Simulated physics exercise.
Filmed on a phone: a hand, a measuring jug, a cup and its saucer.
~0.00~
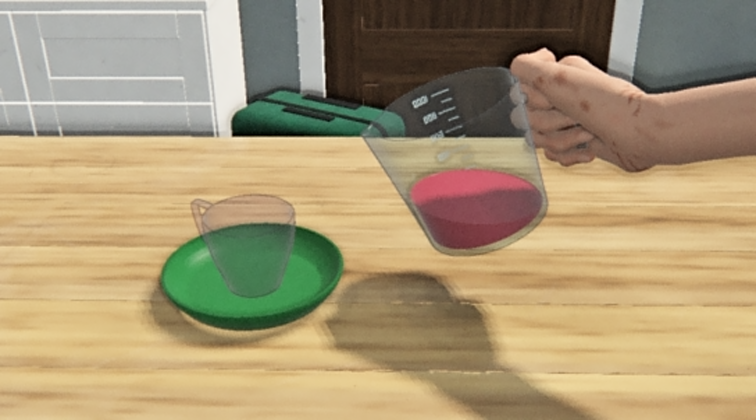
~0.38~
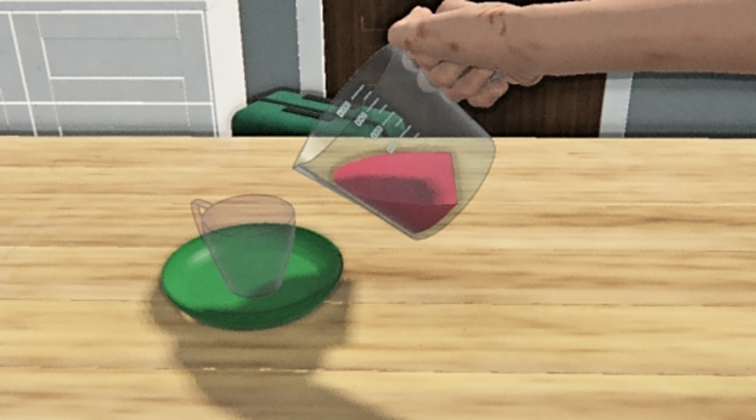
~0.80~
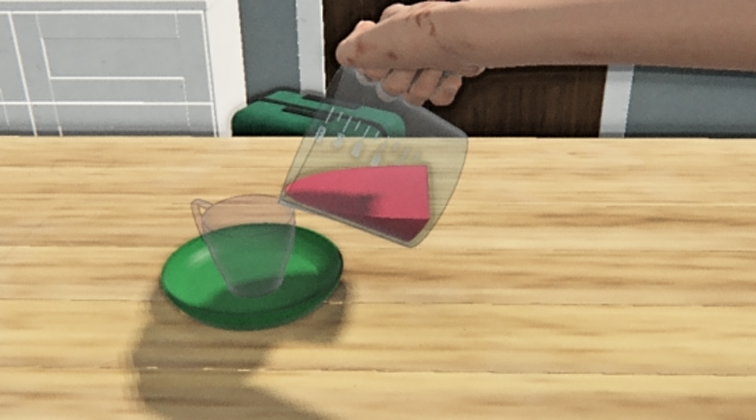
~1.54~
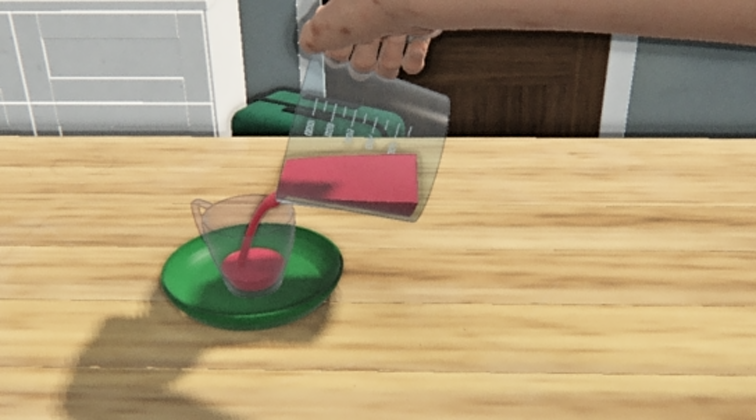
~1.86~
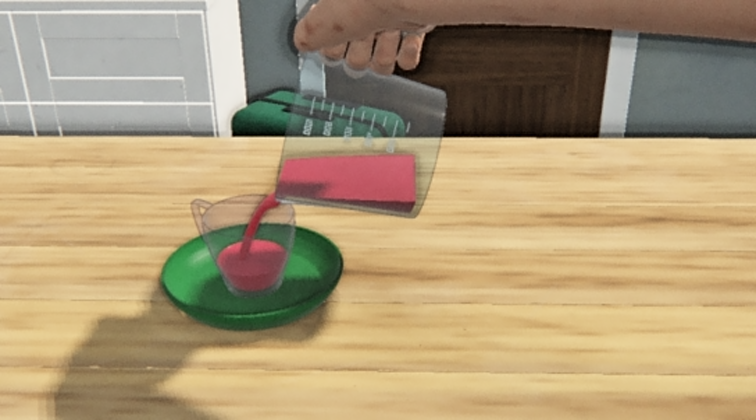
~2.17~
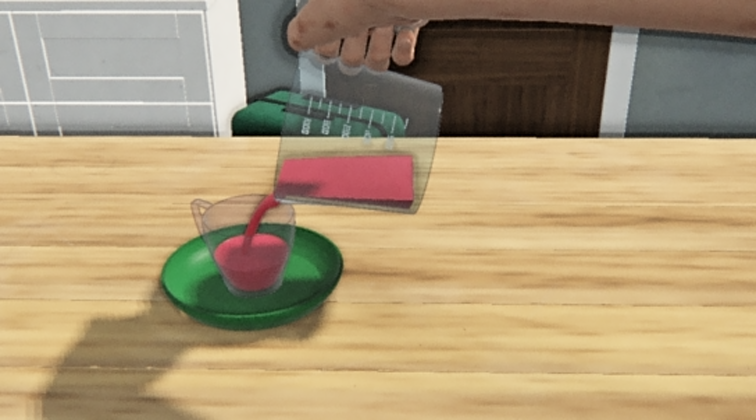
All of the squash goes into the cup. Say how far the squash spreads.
In the end it stays in the cup.
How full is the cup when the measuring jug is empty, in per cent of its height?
About 80 per cent.
By 3.0 s, the cup is about two thirds full; the saucer is dry.
By 3.7 s, the cup is about three quarters full; the saucer is dry.
By 5.1 s, the cup is about three quarters full; the saucer is dry.
